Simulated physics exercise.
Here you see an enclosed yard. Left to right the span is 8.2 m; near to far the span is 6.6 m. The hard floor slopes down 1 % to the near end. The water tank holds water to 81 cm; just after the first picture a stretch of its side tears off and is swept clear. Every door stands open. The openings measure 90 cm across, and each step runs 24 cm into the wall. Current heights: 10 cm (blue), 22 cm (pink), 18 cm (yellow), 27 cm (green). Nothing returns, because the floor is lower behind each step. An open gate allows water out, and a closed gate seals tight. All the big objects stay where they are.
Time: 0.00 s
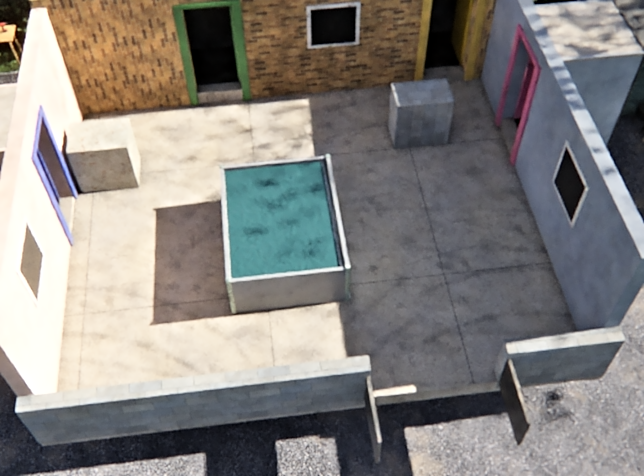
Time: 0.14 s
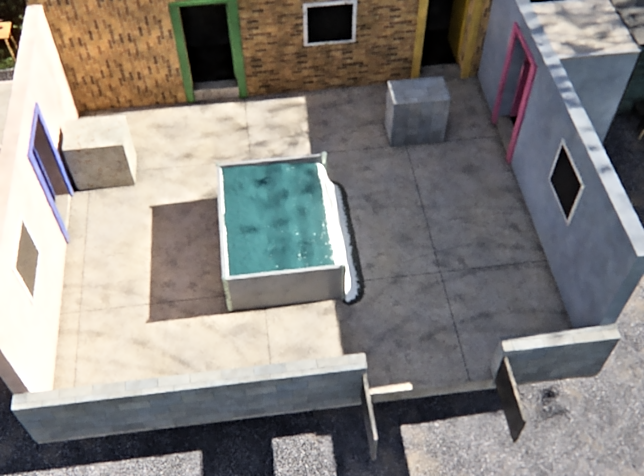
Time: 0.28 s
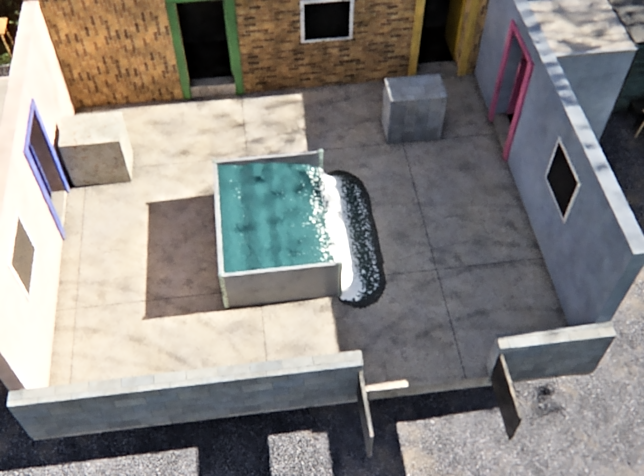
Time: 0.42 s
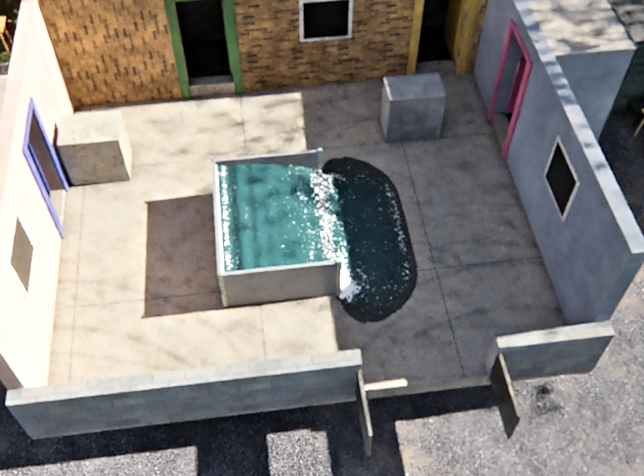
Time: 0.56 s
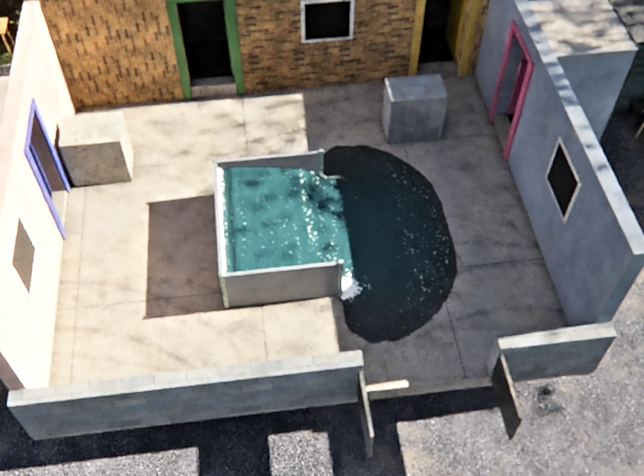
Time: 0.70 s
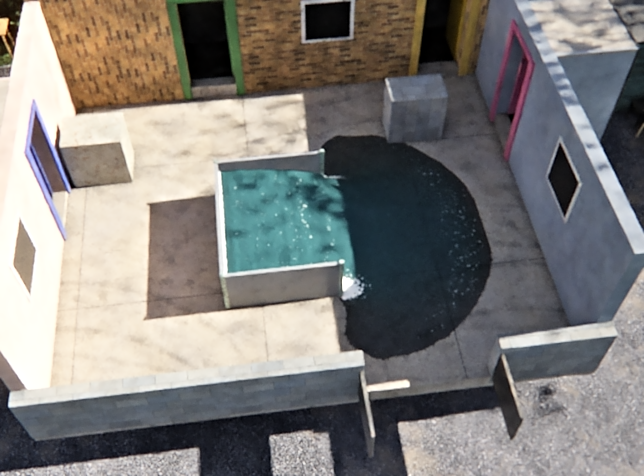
Teal water pouring from the open right side of a raised rectangular tank and spreading in a widening dark pool across a walled yard.
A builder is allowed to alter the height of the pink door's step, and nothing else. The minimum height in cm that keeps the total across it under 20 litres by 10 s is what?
It is close to 25 cm.
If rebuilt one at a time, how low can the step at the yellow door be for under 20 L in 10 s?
Yellow - roughly 20 cm.
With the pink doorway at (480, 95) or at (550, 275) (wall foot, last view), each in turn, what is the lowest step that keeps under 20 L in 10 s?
First place around 15 cm, second around 30 cm.
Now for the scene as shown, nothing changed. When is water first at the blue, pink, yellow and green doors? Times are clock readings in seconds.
Front arrival: Blue 7.5 seconds, pink 1.2 seconds, yellow 2.4 seconds, green 5.0 seconds.
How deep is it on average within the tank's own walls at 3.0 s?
Some 14 cm.
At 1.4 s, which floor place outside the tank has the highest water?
About (525, 218).
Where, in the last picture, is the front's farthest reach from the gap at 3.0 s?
Around (472, 77).
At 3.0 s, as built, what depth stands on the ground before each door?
Blue door 0 cm, pink door 24 cm, yellow door 26 cm, green door 0 cm.
After 1.4 s water covers 35 % of the floor, deepest (46 cm) near (525, 218); 21 cm at the pink door, 0 litres in over its 22 cm step.
After 3.0 s water covers 40 % of the floor, deepest (38 cm) near (575, 352); 24 cm at the pink door, 35 litres in over its 22 cm step.
After 10.0 s water covers 95 % of the floor, deepest (12 cm) near (112, 134); 5 cm at the pink door, 38 litres in over its 22 cm step.
At the pink door as built, the water arrived by 1.2 s and peaked near 34 cm at 2.2 s.
Run again over the same 10 s with other heights there, 38 litres in over 22 cm, 6 litres over 30 cm. The limit of 20 litres is kept from about 25 cm up.
